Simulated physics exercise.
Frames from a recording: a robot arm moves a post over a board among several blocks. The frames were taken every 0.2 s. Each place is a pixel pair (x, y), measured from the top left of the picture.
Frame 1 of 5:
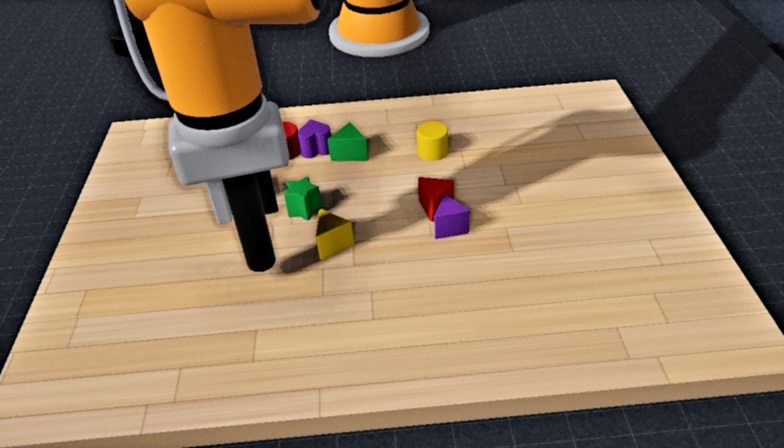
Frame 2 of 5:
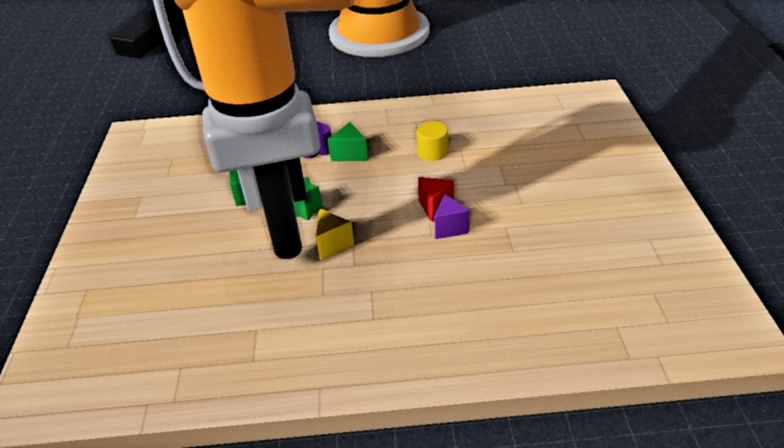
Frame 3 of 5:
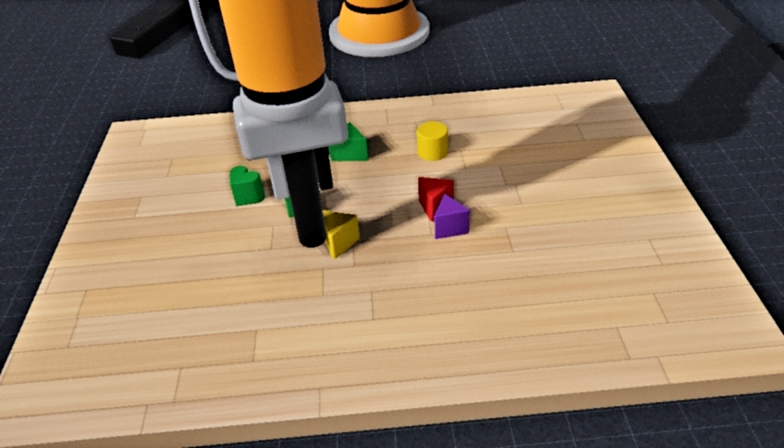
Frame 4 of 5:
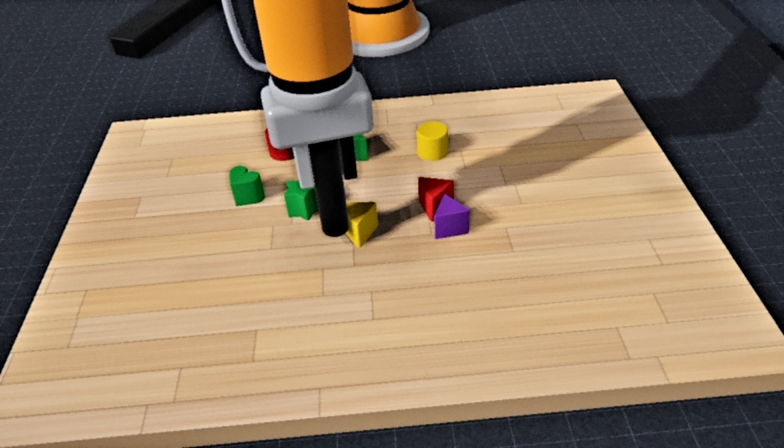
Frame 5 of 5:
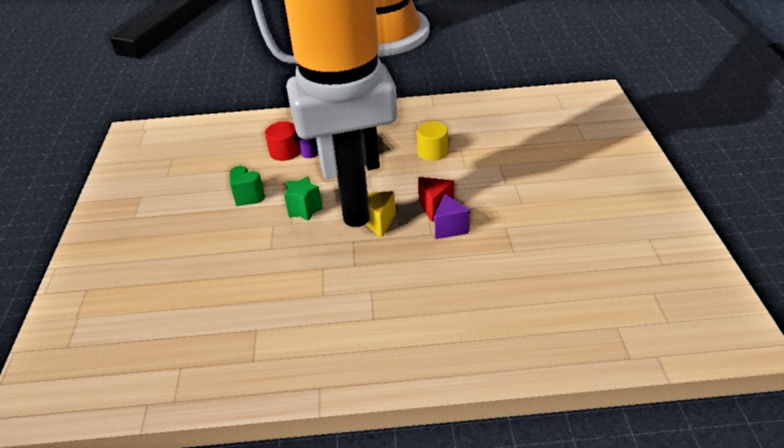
A robot arm moves its black post rightward and pushes a yellow block across the board.
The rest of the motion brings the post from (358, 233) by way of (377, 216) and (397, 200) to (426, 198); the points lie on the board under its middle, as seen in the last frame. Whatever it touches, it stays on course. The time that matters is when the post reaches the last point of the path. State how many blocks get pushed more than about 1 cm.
Looking at the path, I think two of the blocks end up more than 1 cm away.
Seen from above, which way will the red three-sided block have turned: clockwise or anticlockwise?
The answer is clockwise.
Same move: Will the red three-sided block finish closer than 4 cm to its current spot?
Yes, it checks out.
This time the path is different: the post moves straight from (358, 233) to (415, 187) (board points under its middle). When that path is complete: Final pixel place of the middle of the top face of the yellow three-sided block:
Located at (436, 157).
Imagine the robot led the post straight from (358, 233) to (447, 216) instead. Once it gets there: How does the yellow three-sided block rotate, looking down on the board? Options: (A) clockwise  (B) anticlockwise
Letter B.
What follows on the original path. Halfway along, post at (385, 193); yellow three-sided block at (407, 176), turned 25° clockwise; red three-sided block at (438, 182), turned 25° clockwise.
At the end, post at (426, 185); yellow three-sided block at (442, 163); red three-sided block at (452, 182), turned 75° clockwise; purple three-sided block unmoved.
